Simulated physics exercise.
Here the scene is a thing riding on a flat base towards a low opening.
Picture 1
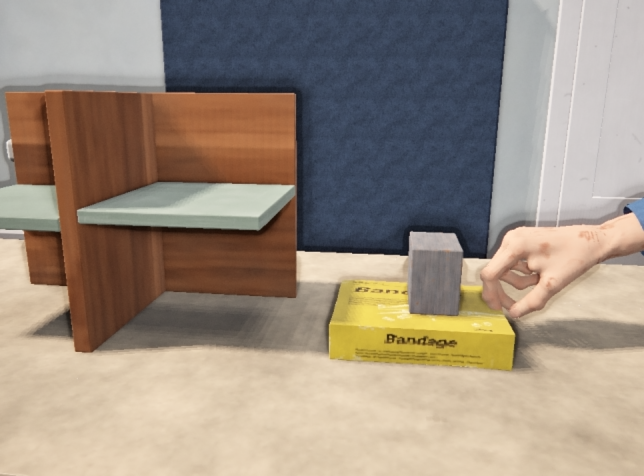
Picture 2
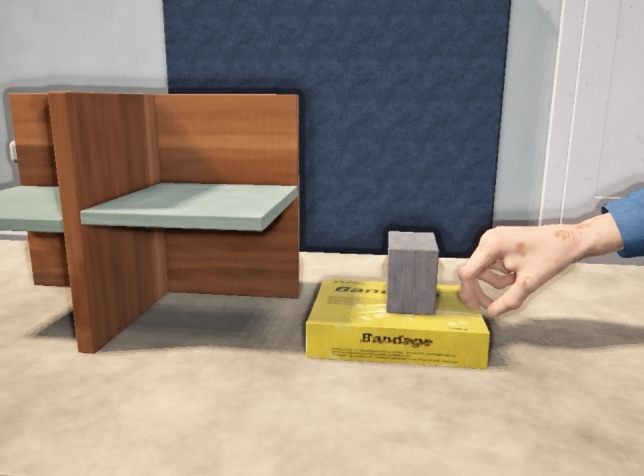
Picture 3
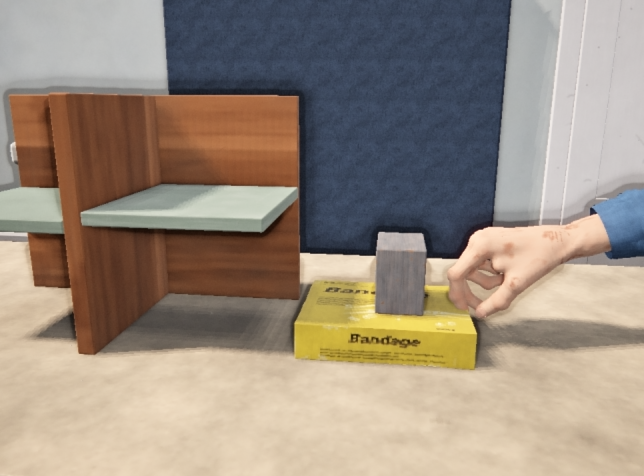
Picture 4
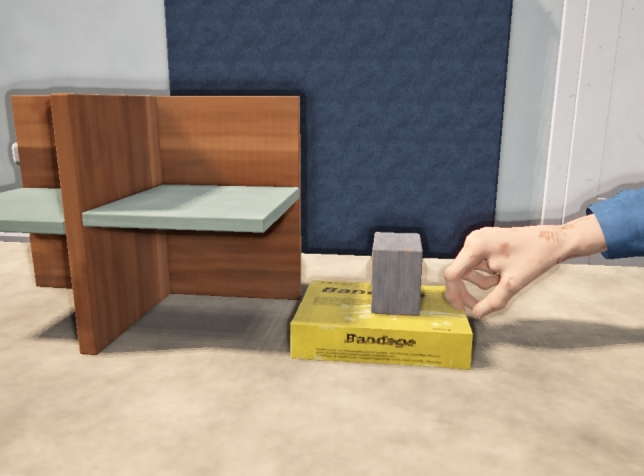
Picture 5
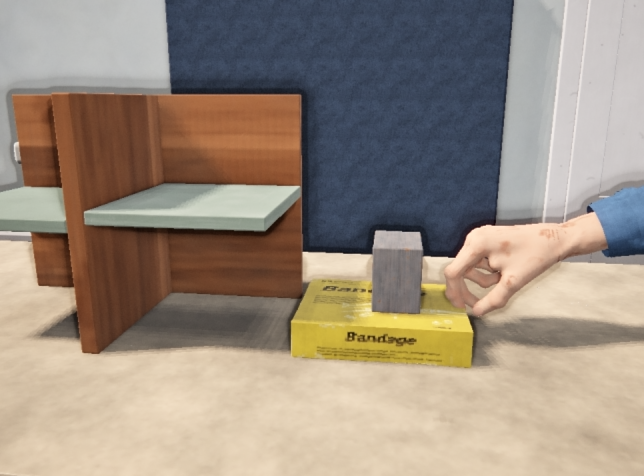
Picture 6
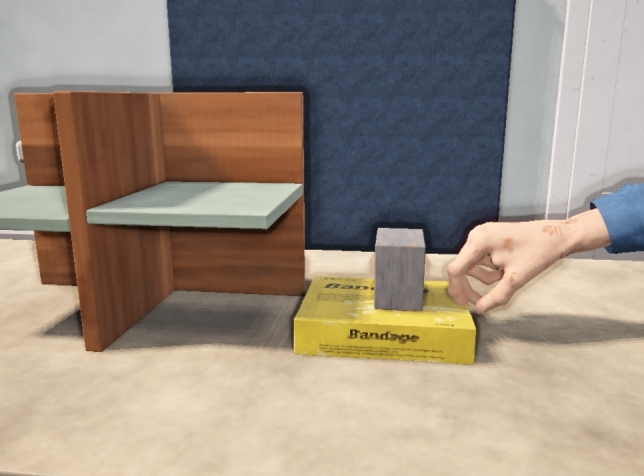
A hand in a blue sleeve reaches in from the right over a pale tabletop, seen from the front and slightly above, with a dark blue panel and light walls behind. A grey block stands upright on a flat yellow bandage box, right of a brown wooden stand with pale green shelves. The hand slides box and block a short way left, then they barely move, while the view shifts very slightly.
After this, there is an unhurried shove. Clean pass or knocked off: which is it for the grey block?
It sits low enough.
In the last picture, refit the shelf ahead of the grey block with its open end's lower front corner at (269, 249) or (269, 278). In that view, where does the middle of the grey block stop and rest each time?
Final spots, roughly: (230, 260) and (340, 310).
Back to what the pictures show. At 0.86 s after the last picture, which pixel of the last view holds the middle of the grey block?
I'd say roughly pixel (344, 266).
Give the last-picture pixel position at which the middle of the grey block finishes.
Its middle finishes close to (225, 262) in the last view.
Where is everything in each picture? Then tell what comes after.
Hand sliding it forward; grey block (433, 272); shelf (119, 210), in the first frame.
Hand sliding it forward; grey block (411, 272); yellow box (395, 319), in the second frame.
Hand sliding it forward; grey block (400, 272); shelf (122, 212), in the third frame.
Hand sliding it forward; grey block (397, 272); yellow box (382, 320), in the fourth frame.
Hand sliding it forward; grey block (397, 271); shelf (125, 211), in the fifth frame.
Hand sliding it forward; grey block (399, 268); yellow box (384, 315), in the sixth frame.
Then, 0.86 s on from there, grey block riding along near (344, 267).
Then, 1.64 s on from there, grey block riding along near (280, 264).
In the end, the grey block rides in untouched, near (225, 262).
